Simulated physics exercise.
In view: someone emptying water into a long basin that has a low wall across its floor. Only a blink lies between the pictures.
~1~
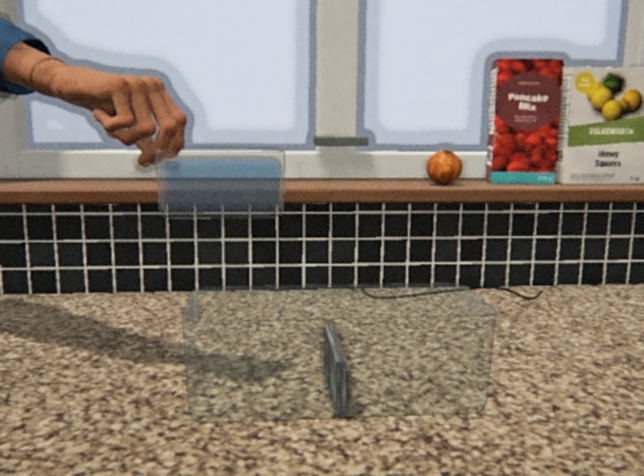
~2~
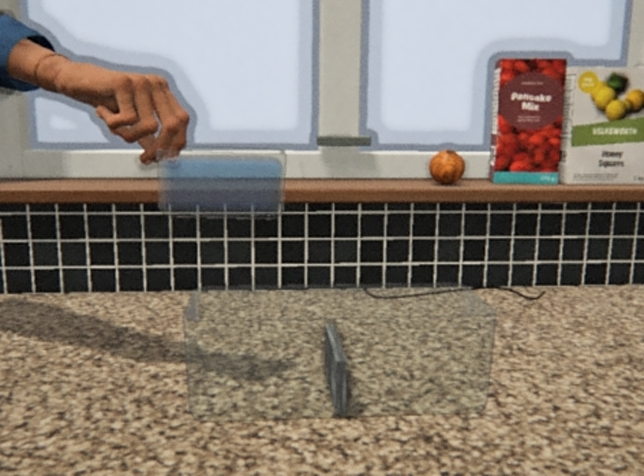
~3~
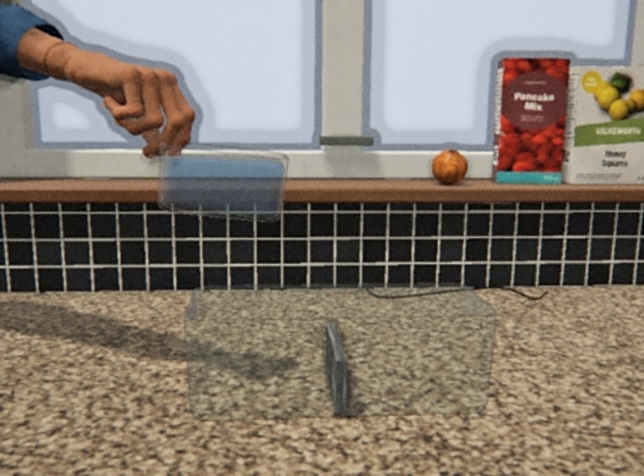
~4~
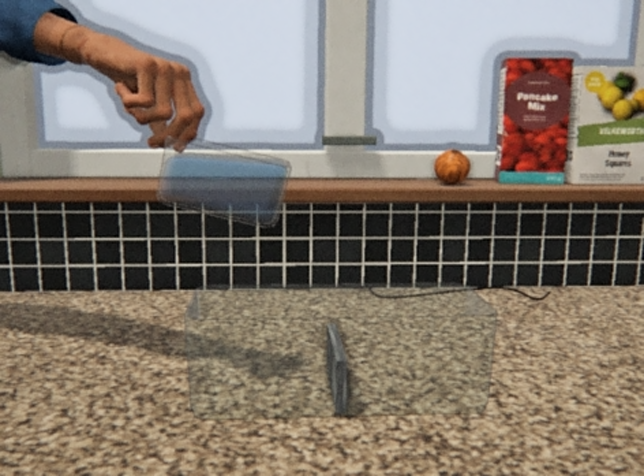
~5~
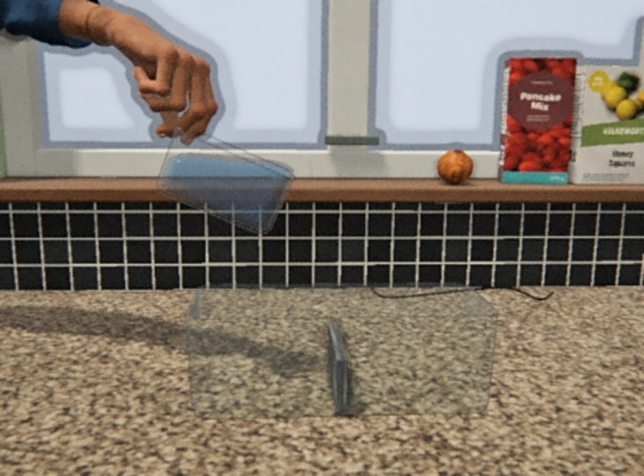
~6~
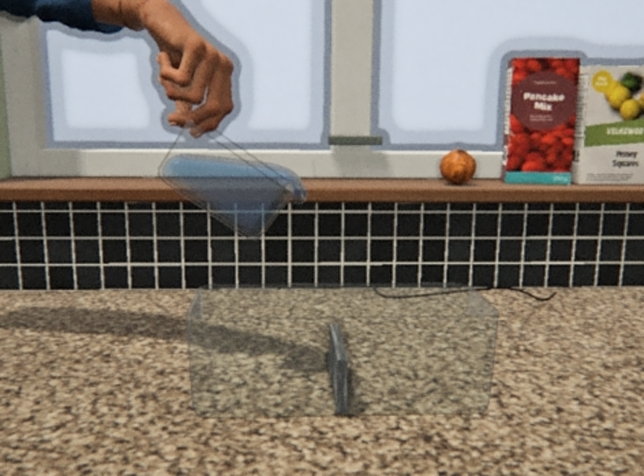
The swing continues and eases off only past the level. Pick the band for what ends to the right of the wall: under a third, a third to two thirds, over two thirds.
It comes to between a third and two thirds.
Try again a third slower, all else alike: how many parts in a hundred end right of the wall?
Some 60 per cent.
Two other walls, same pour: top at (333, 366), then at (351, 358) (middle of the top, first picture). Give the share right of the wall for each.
First some 50, then 30 per cent.
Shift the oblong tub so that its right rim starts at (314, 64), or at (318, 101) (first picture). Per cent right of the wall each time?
The first gives 75 %, the second 75 %.
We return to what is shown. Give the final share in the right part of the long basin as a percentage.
Near 45 %.
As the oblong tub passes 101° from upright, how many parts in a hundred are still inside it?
Near 15 %.
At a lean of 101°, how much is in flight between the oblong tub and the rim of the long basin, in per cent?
It comes to 40 per cent or so.
A moment on, the oblong tub is tipped right over and 13 per cent is still to pour, 11 is left of the wall and 37 right of it.
Next, the oblong tub is tipped right over and 1 per cent is still to pour, 44 is left of the wall and 45 right of it.
Then the oblong tub is tipped right over and 0 per cent is still to pour, 46 is left of the wall and 46 right of it.
Later the oblong tub is tipped right over and 0 per cent is still to pour, 46 is left of the wall and 46 right of it.
In the end 46 per cent lies left of the wall, 46 right of it and 7 outside.
